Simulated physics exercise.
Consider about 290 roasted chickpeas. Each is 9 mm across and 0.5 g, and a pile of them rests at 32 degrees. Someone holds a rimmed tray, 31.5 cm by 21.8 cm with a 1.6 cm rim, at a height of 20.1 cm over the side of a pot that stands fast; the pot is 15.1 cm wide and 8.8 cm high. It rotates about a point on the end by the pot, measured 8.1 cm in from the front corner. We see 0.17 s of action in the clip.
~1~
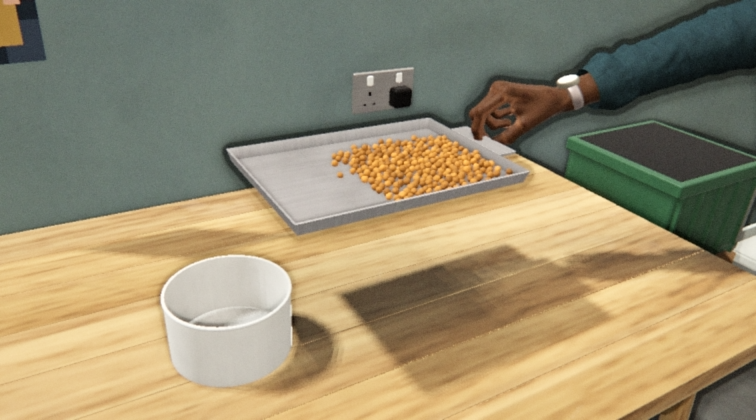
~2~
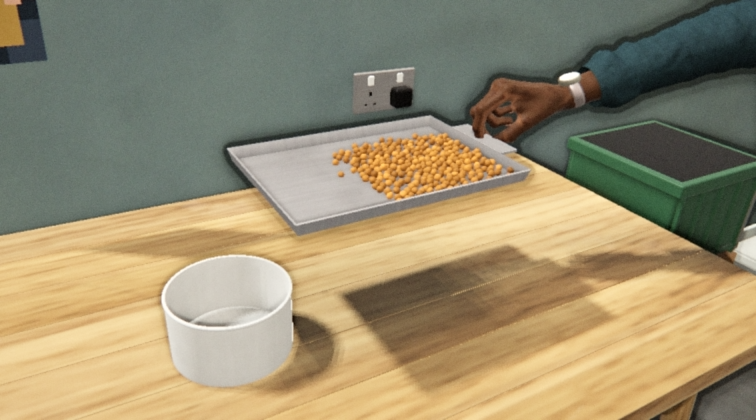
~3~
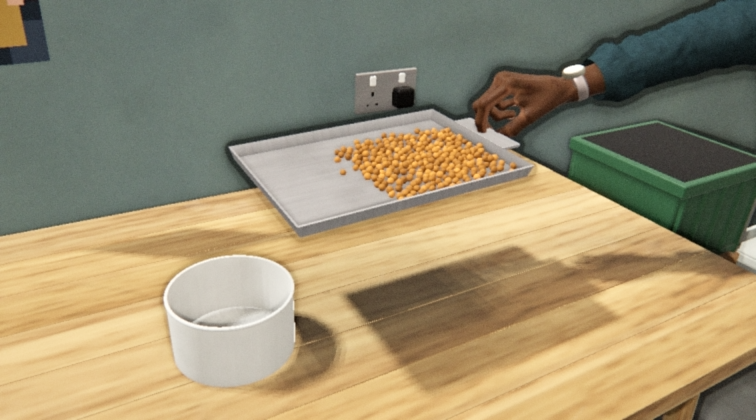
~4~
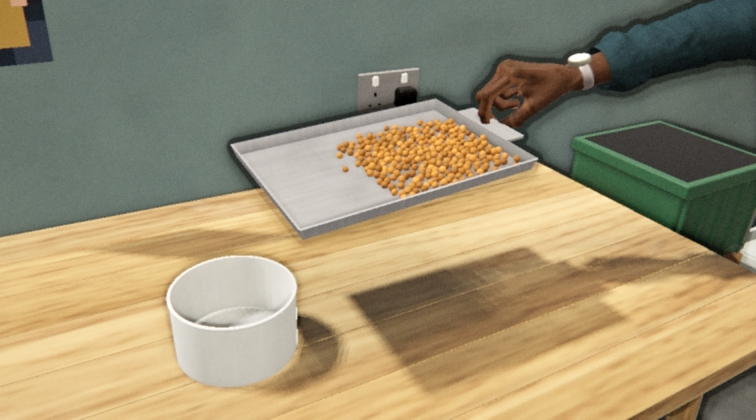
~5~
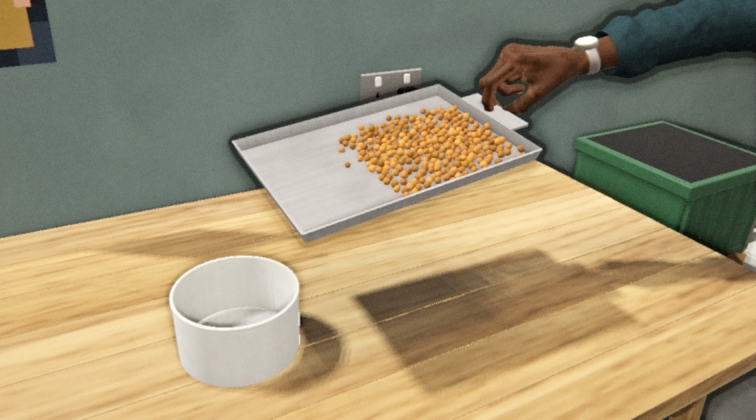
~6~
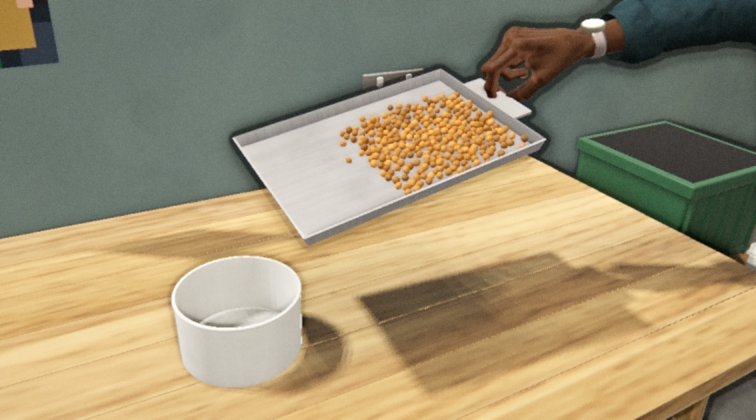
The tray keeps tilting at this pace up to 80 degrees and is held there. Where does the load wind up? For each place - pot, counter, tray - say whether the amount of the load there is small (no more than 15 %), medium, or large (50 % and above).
Pot: Small; counter: Large; left on the tray: Small.
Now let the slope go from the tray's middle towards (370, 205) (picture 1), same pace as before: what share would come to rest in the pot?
Roughly 5 percent of them.
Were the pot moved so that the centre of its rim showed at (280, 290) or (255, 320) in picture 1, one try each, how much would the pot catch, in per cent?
First try about 30 per cent, second try about 80 per cent.
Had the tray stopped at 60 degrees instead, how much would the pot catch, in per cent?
In that case it comes to about 5 in a hundred.
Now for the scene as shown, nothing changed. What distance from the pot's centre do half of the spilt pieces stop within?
Some 16 cm, give or take.
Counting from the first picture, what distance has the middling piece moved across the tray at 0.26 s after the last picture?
By then it sits near 4 cm from where it began.
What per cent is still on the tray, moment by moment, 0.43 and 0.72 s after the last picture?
First 95, then 10.
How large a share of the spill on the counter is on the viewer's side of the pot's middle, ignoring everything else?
100 %.
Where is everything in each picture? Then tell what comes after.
Tray tilt 0 degrees, front corners at (297, 222) and (525, 170); middle of the pieces at (421, 161); pot at (228, 289), in the first picture.
Tray tilt 1 degrees, front corners at (298, 222) and (526, 169); middle of the pieces at (422, 160), in the second picture.
Tray tilt 2 degrees, front corners at (300, 224) and (529, 165); middle of the pieces at (424, 156), in the third picture.
Tray tilt 5 degrees, front corners at (302, 227) and (532, 158), lowest corner left front; middle of the pieces at (427, 150), in the fourth picture.
Tray tilt 10 degrees, front corners at (304, 230) and (537, 148), lowest corner left front; middle of the pieces at (430, 142), in the fifth picture.
Tray tilt 14 degrees, front corners at (306, 234) and (540, 139), lowest corner left front; middle of the pieces at (432, 133); pot at (238, 289), in the sixth picture.
Then, 0.26 s after the last picture, tilt 47 degrees; the tray holds 100 %, the pot 0 %.
Then, 0.43 s after the last picture, tilt 69 degrees; the tray holds 95 %, the pot 0 %.
Then, 0.72 s after the last picture, tilt 80 degrees; the tray holds 10 %, the pot 5 %.
In the end, pot 10 %, counter 85 %, tray 5 %.
